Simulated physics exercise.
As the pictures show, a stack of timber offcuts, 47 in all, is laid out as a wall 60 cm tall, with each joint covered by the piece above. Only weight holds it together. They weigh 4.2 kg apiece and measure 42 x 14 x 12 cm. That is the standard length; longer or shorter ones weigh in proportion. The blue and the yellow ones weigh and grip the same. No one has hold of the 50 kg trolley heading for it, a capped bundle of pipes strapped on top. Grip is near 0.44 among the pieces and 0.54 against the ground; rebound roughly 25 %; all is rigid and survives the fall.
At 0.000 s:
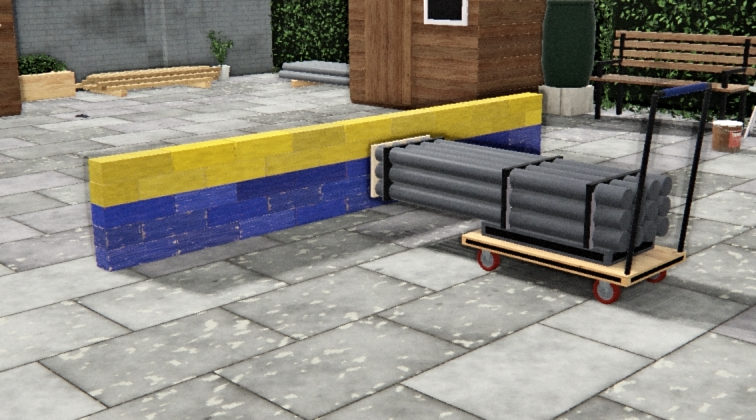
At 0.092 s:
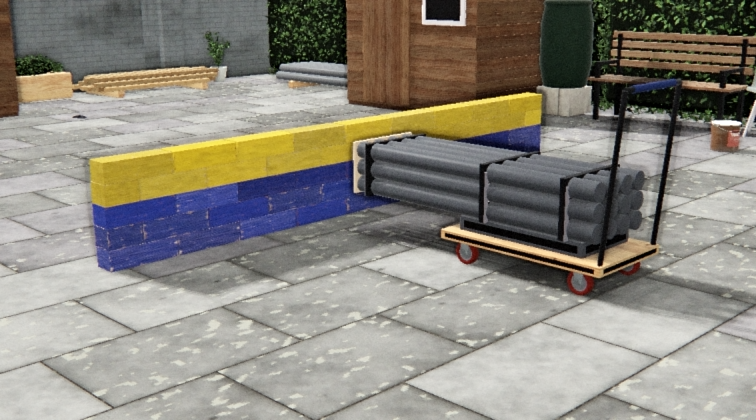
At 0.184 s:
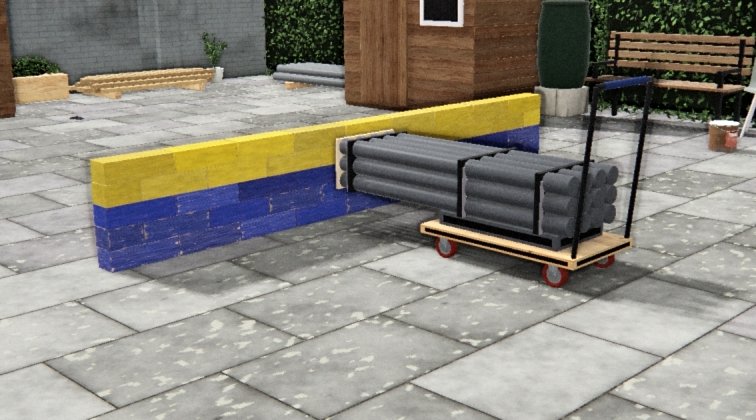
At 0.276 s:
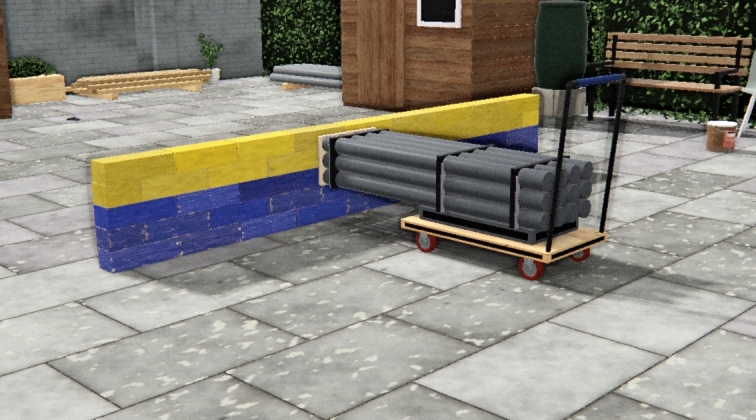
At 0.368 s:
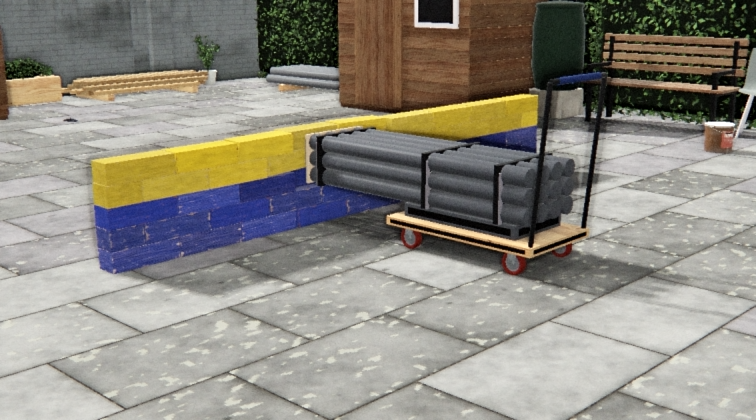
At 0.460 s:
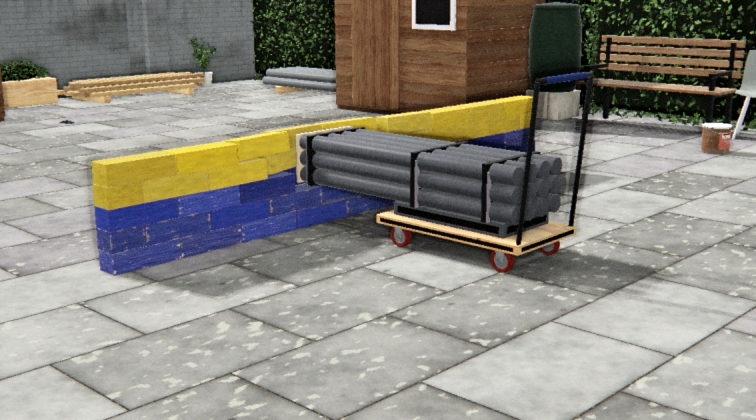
A low wall of yellow and blue blocks stood on a paved yard as a trolley stacked with grey pipes rolled leftward on its own and pushed into it, shifting some of the blocks.
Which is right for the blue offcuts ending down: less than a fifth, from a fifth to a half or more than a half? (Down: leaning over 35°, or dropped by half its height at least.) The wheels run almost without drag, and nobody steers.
Ending down: Less than a fifth.
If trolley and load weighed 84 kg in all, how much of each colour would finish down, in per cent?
In that case blue 10, yellow 40 per cent.
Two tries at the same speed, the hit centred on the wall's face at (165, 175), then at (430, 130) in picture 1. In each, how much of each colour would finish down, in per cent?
Blue 10 then 10, yellow 30 then 40 per cent.
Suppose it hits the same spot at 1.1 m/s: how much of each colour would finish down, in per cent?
In that case blue 10, yellow 40 per cent.
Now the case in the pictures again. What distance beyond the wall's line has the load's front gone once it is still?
About 85 cm past it.
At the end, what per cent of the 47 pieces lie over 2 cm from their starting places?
It is 25 per cent.
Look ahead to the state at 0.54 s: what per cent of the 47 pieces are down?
At that moment 0 per cent.
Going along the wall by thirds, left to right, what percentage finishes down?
In per cent: Left 10, middle 60, right 0.
Around 0.54 s, load 20 cm past the wall's line, still rolling; 1 of the 28 blue offcuts down (1 of 47 in all colours); top blue offcut tipped 29°, 7 cm lower.
Around 0.70 s, load 31 cm past the wall's line, still rolling; 2 of the 28 blue offcuts down (9 of 47 in all colours); top blue offcut tipped 45°, 20 cm lower.
Around 0.88 s, load 41 cm past the wall's line, still rolling; 3 of the 28 blue offcuts down (10 of 47 in all colours); top blue offcut tipped 31°, 21 cm lower.
Around 1.20 s, load 58 cm past the wall's line, still rolling; 3 of the 28 blue offcuts down (10 of 47 in all colours); top blue offcut tipped 38°, 21 cm lower.
Finally (2.2 s), load 83 cm past the wall's line, stopped; 3 of the 28 blue offcuts down (10 of 47 in all colours); top blue offcut 24 cm lower; top yellow offcut unmoved. That is 11 per cent. Seen by the last camera, middles, top blue offcut near (283, 205), top yellow offcut near (514, 106).
